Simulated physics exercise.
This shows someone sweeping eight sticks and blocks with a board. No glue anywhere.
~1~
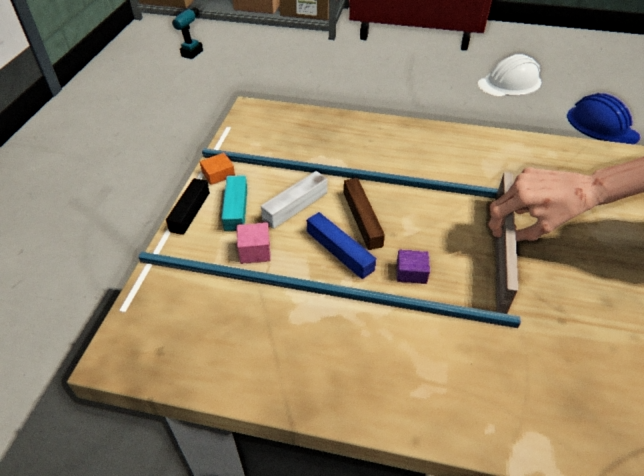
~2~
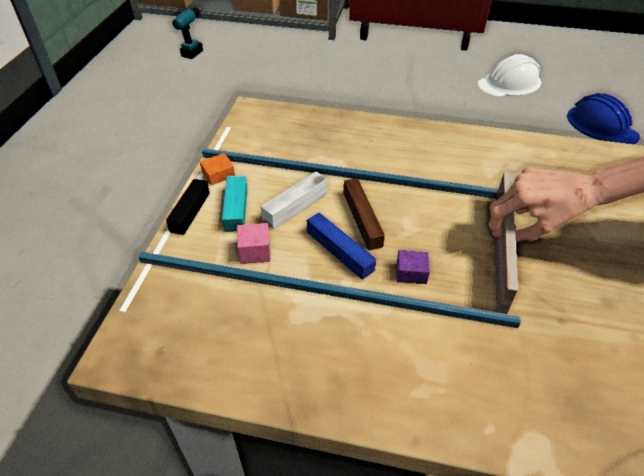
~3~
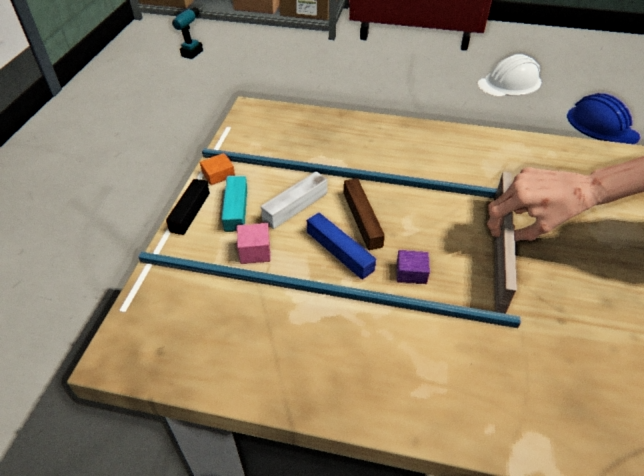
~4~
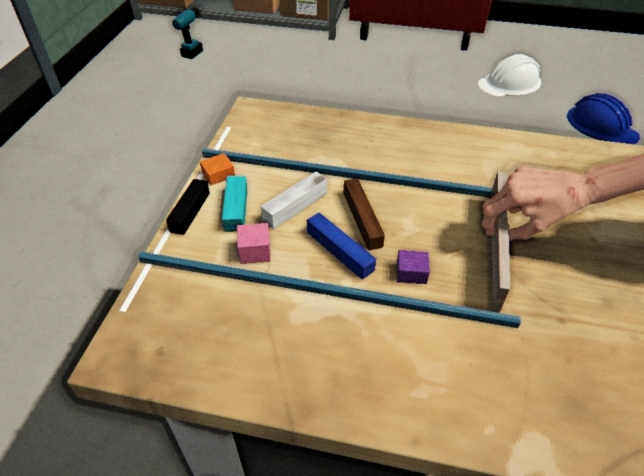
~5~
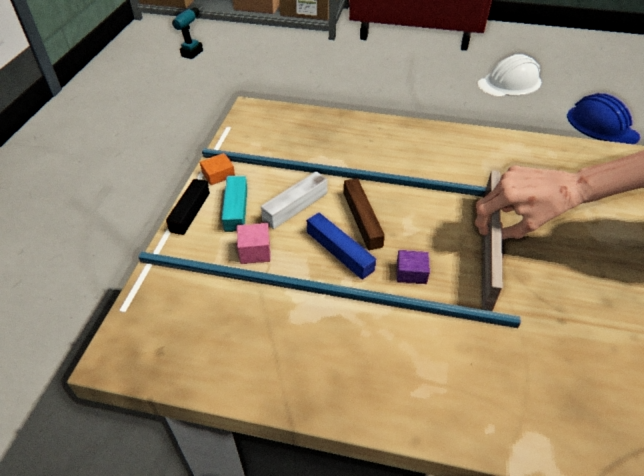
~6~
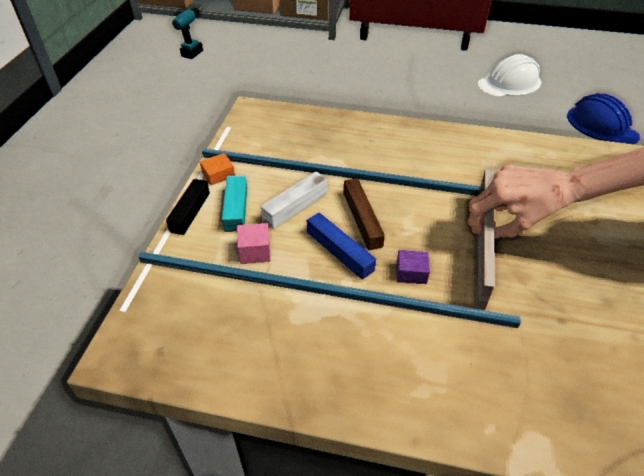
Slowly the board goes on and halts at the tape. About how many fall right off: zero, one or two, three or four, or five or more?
The number that fall off is five or more.
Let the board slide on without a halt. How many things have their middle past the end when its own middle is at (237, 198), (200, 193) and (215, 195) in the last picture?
In that order 1, 6 and 4.
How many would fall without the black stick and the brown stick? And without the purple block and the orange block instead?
6 in the first case, 5 in the second.
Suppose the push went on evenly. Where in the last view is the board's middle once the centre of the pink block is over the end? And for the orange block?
About (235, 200), and (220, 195) for the other.
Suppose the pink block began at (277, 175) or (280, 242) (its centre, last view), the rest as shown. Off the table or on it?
In turn it falls; comes down.
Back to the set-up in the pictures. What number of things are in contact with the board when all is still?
It touches 1.
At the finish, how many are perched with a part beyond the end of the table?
Overhanging: 1.
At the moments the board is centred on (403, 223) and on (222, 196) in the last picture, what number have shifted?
At the one place 2, at the other 8.
Early on, none off yet; black stick at rest near (189, 206); orange block at rest near (217, 169); turquoise stick at rest near (235, 203).
Finally, the number that fall off is five or more; lost, purple block, blue stick, white stick, pink block, turquoise stick, orange block and black stick.
